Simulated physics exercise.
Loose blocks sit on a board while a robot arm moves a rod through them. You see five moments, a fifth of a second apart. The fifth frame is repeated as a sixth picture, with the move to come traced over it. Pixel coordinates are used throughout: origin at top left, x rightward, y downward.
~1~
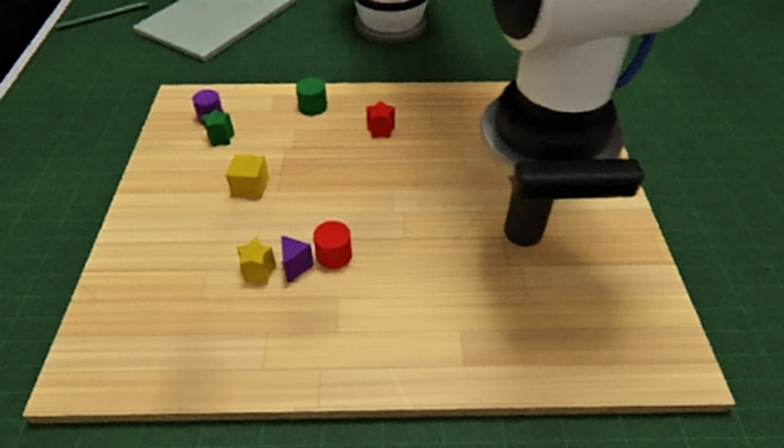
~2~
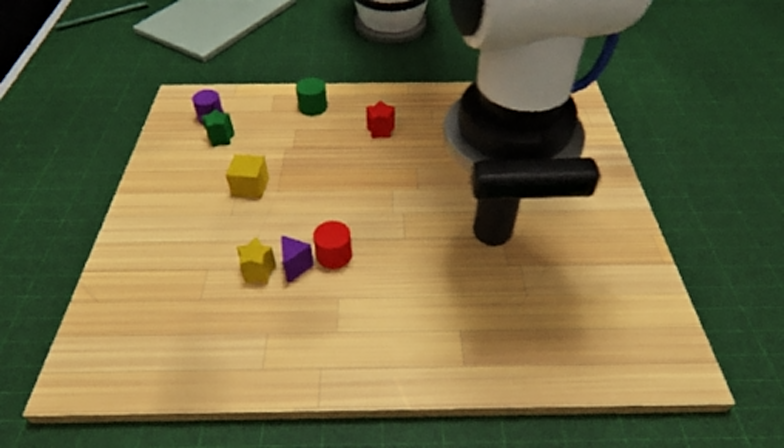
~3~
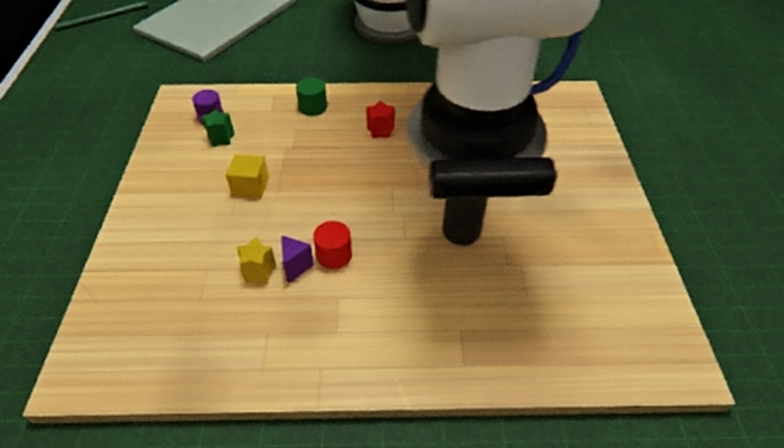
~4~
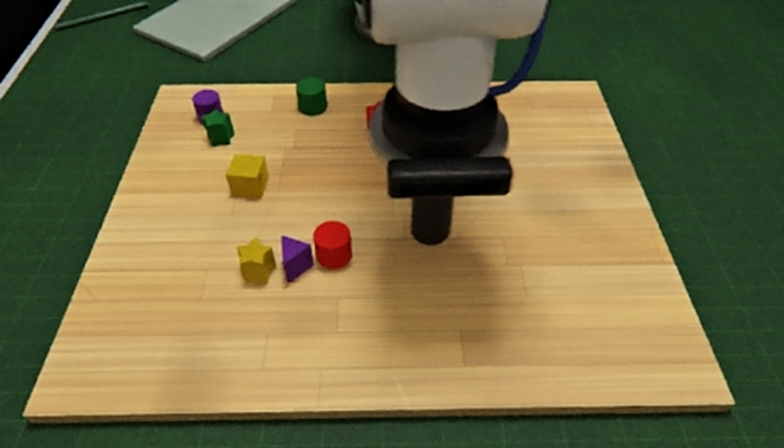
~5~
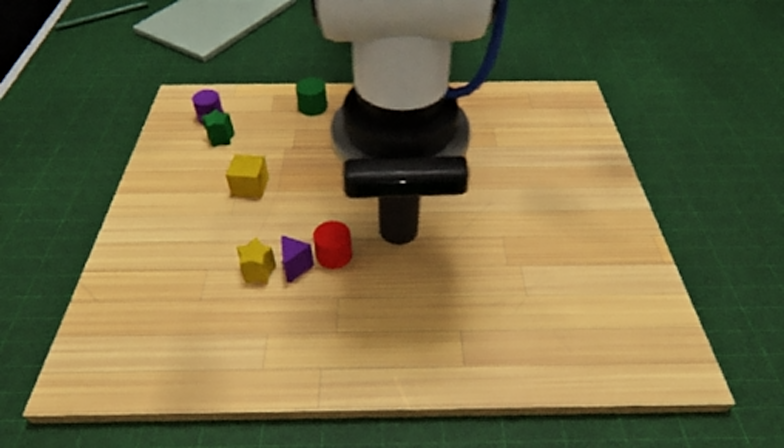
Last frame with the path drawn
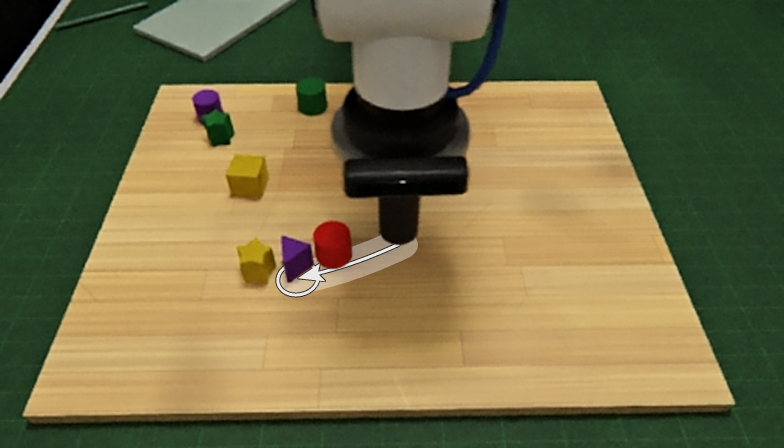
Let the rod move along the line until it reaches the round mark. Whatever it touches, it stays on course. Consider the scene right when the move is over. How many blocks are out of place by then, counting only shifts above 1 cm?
Looking at the path, I think three or more of the blocks end up more than 1 cm away.
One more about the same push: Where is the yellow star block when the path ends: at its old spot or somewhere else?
It is no longer where it was.
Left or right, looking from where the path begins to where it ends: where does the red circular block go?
Facing from start to end, it shifts right.
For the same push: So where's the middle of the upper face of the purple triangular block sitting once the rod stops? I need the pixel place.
The centre of its top will be at (255, 254).
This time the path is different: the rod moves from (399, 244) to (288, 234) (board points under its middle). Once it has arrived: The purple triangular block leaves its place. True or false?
The claim holds.
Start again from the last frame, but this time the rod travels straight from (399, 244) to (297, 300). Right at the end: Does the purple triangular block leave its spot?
I believe so.
Path on the board, from (399, 244) via (367, 258) and (334, 269), ending at (298, 278).
What follows on the original path. One third of the way, rod (365, 245); red circular block (326, 234).
Two thirds of the way, rod (332, 256); yellow star block (249, 251); purple triangular block (275, 252), turned 25° clockwise; red circular block (297, 235).
At the end, rod (295, 265); yellow star block (230, 250); purple triangular block (255, 254), turned 25° clockwise; red circular block (282, 230).
